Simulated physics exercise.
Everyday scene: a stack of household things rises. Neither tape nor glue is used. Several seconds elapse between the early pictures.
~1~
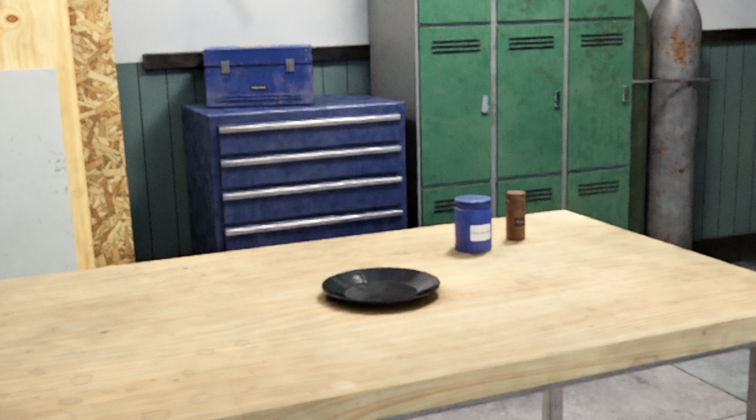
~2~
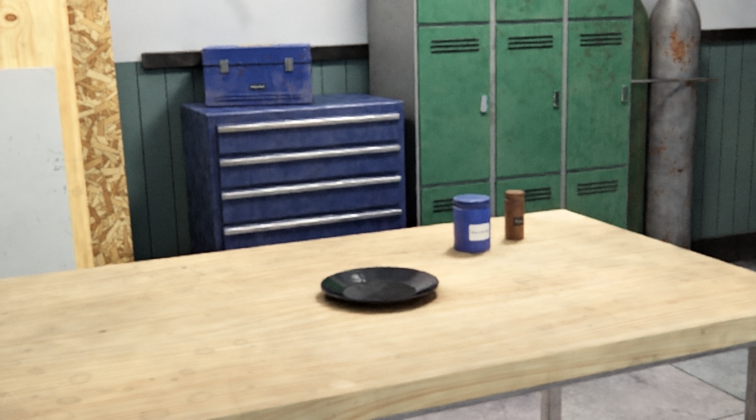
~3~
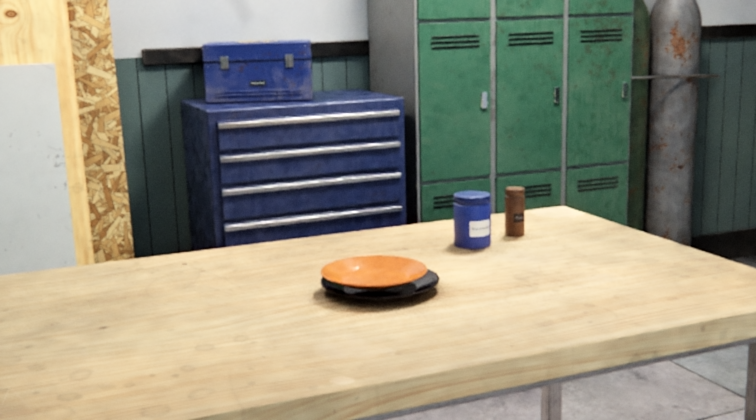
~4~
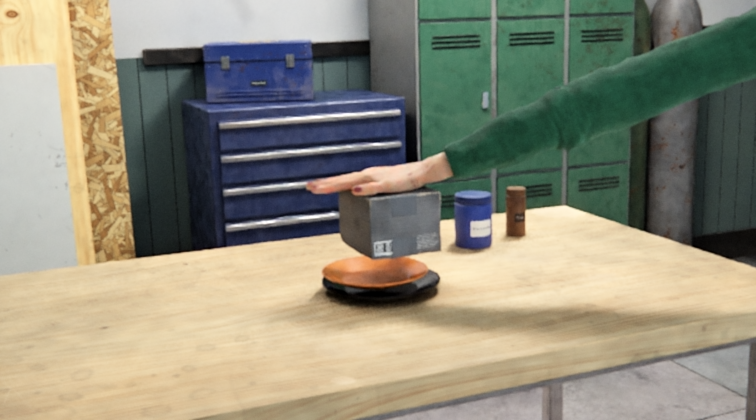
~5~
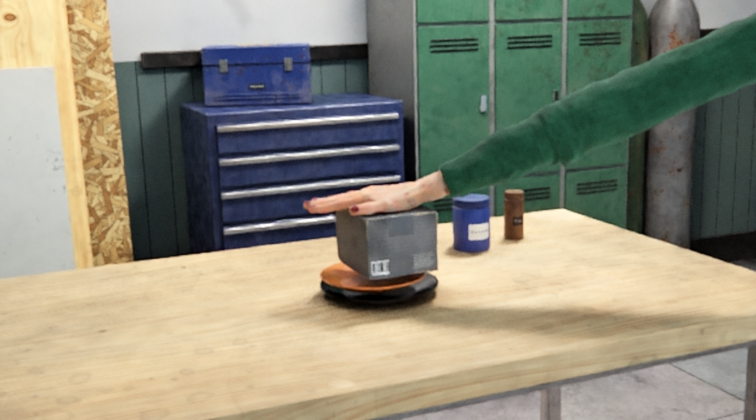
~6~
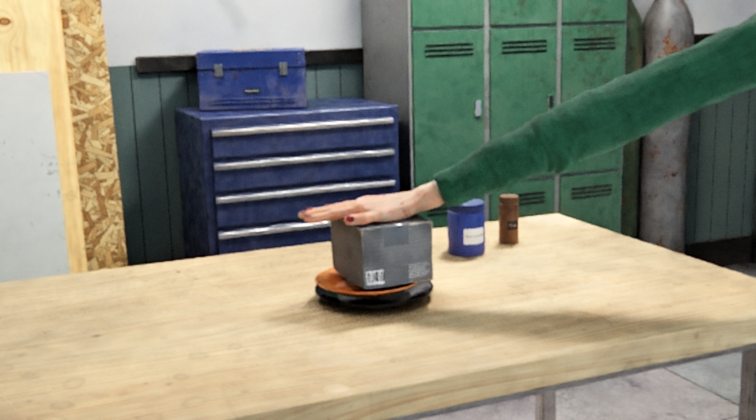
A hand lowers a grey box onto an orange plate stacked on a black plate.
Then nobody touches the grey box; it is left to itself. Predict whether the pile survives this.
The tower stays put.
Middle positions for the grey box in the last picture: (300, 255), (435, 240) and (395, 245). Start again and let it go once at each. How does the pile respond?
Lab note - try 1: Collapse; try 2: Collapse; try 3: No collapse.
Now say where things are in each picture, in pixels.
In the first frame, the last thing is not in view yet; brown shaker (516, 215).
In the second frame, the last thing is not in view yet.
In the third frame, the last thing is not in view yet; brown shaker (515, 211).
The fourth frame shows still above its spot; grey box (389, 218); orange plate (375, 275).
The fifth frame shows still above its spot; grey box (386, 237); brown shaker (514, 215).
The sixth frame shows in place under the hand; grey box (381, 246).
Then, 0.90 s past the last view, nothing moves.
Then, 2.00 s past the last view, things are still on the move.
Finally, all 5 still in place. Final places as the last picture's camera would see them, grey box near (381, 246). The pile keeps its balance.
